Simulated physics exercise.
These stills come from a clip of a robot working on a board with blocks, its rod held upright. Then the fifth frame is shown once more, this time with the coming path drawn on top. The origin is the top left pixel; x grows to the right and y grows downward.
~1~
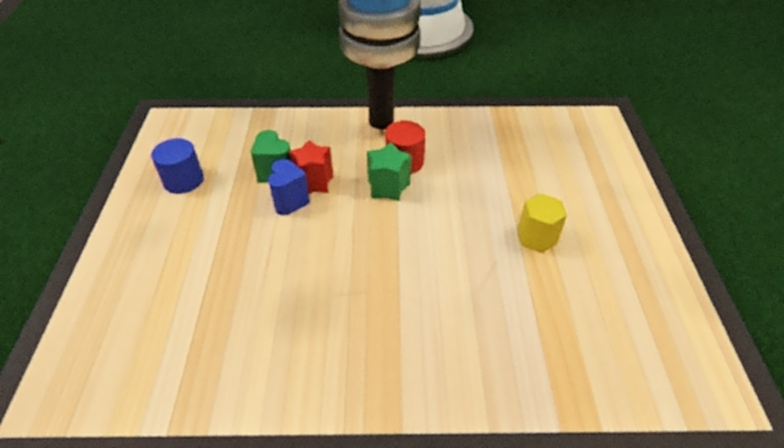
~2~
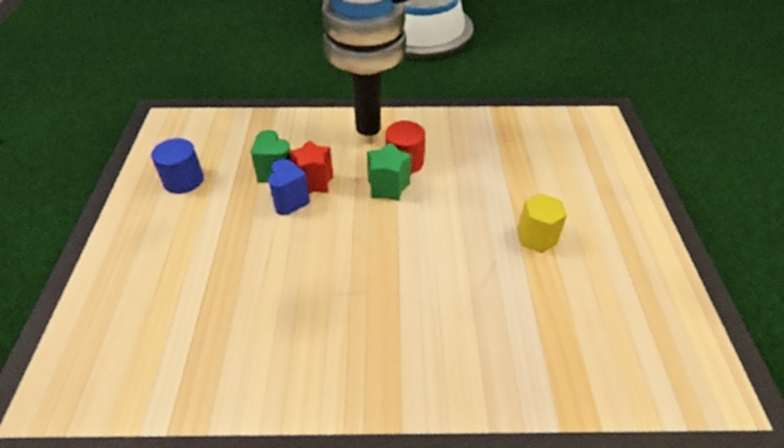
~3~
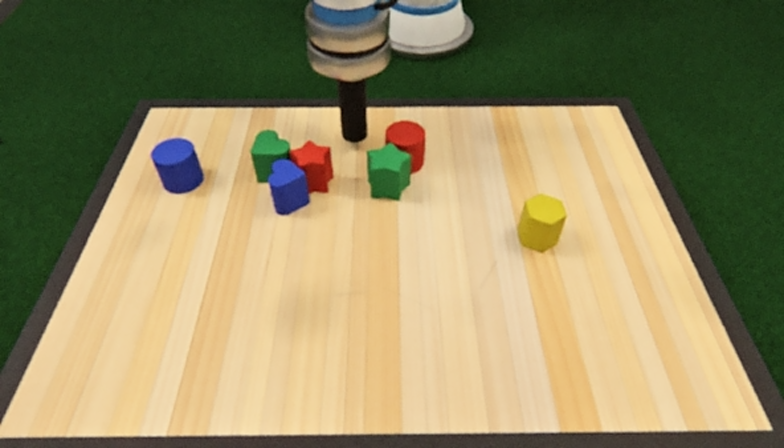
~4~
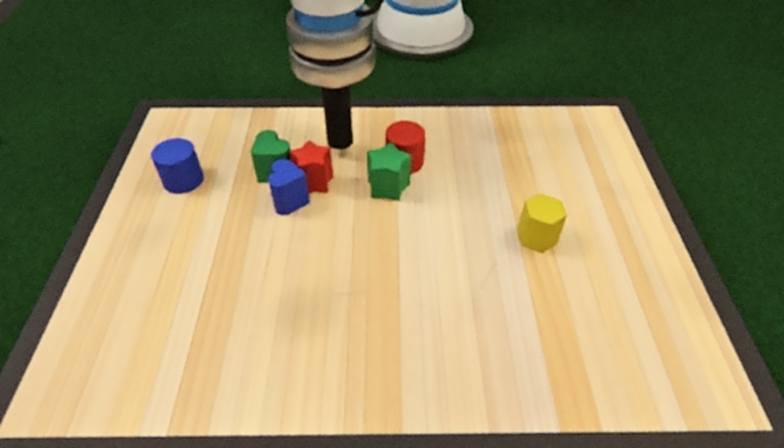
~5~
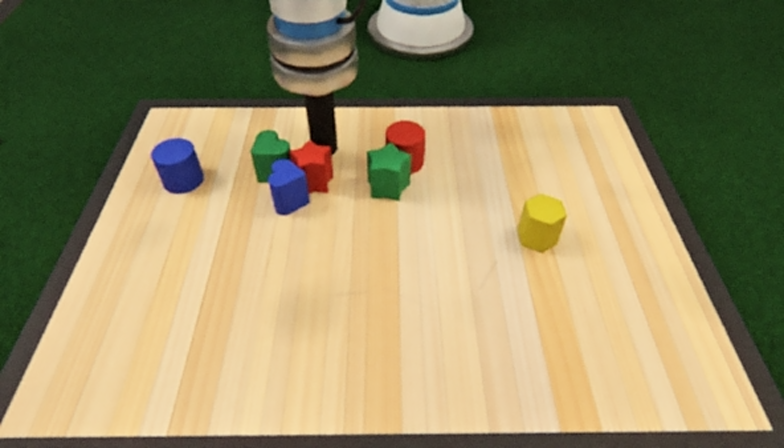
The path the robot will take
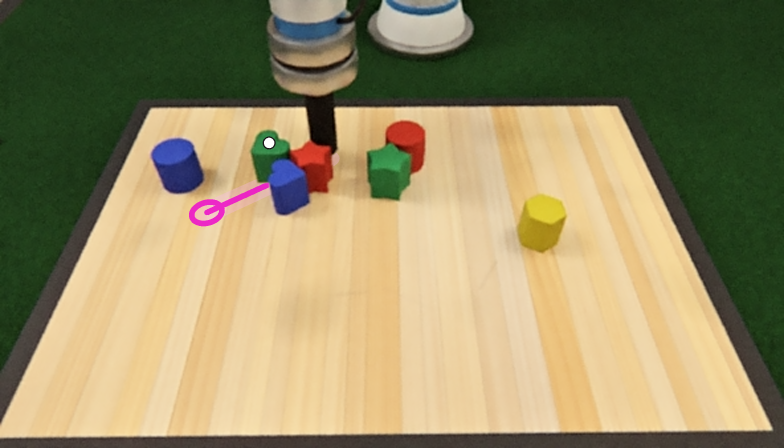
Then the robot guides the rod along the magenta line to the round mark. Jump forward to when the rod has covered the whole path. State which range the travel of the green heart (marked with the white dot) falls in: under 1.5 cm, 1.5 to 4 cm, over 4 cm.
It falls in the over 4 cm band.
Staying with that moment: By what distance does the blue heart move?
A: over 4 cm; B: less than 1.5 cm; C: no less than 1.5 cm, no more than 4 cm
C - no less than 1.5 cm, no more than 4 cm.
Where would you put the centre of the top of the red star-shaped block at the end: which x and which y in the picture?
The middle of its upper face will lie at (294, 163).
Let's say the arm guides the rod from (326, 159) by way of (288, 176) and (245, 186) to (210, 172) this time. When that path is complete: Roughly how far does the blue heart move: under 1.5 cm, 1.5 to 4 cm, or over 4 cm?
Ends 1.5 to 4 cm away.
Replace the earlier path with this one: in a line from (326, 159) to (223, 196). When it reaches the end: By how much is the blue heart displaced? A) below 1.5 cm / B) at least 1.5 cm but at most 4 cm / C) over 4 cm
B
The line goes in a line from (326, 159) to (207, 213); the dot is on the green heart.
The first path, step by step. One third of the way, rod at (286, 165); green heart at (253, 146), turned 35° clockwise; blue heart at (282, 187); red star-shaped block at (297, 162), turned 60° anticlockwise.
Two thirds of the way, rod at (246, 184); green heart at (225, 150), turned 90° clockwise; blue heart at (282, 191); red star-shaped block at (294, 163), turned 75° anticlockwise.
At the end, rod at (203, 202); blue round block unmoved; green heart at (222, 151), turned 100° clockwise; blue heart at (282, 191); red star-shaped block at (294, 163), turned 75° anticlockwise.
